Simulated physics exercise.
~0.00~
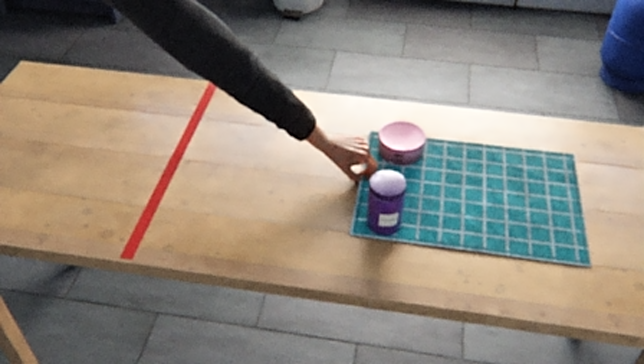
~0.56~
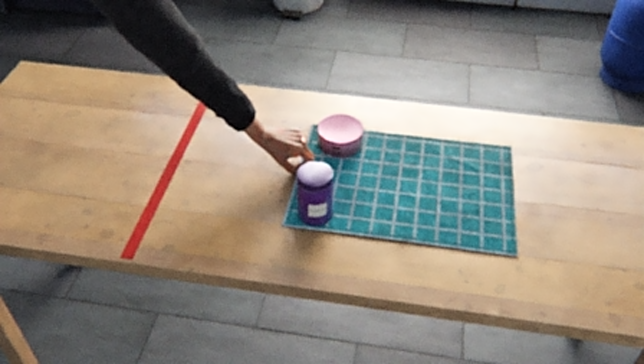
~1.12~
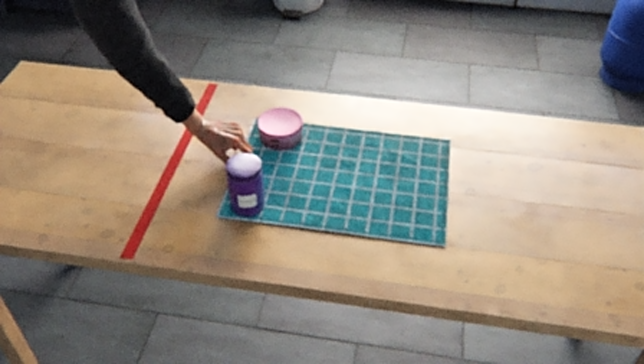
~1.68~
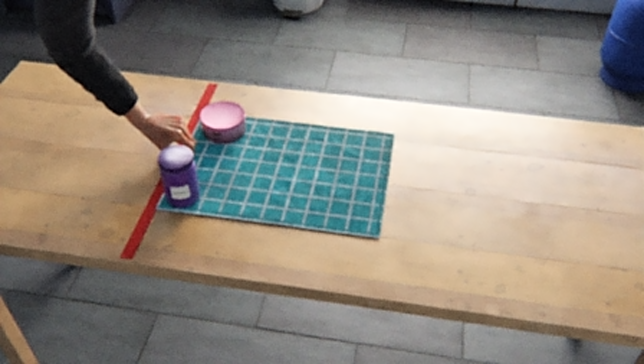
In this clip, a hand pulls a turquoise gridded cloth leftward across a wooden table, carrying a pink tub and an upright purple jar toward a strip of red tape. The cloth's edge reaches the tape, with both items still on it.
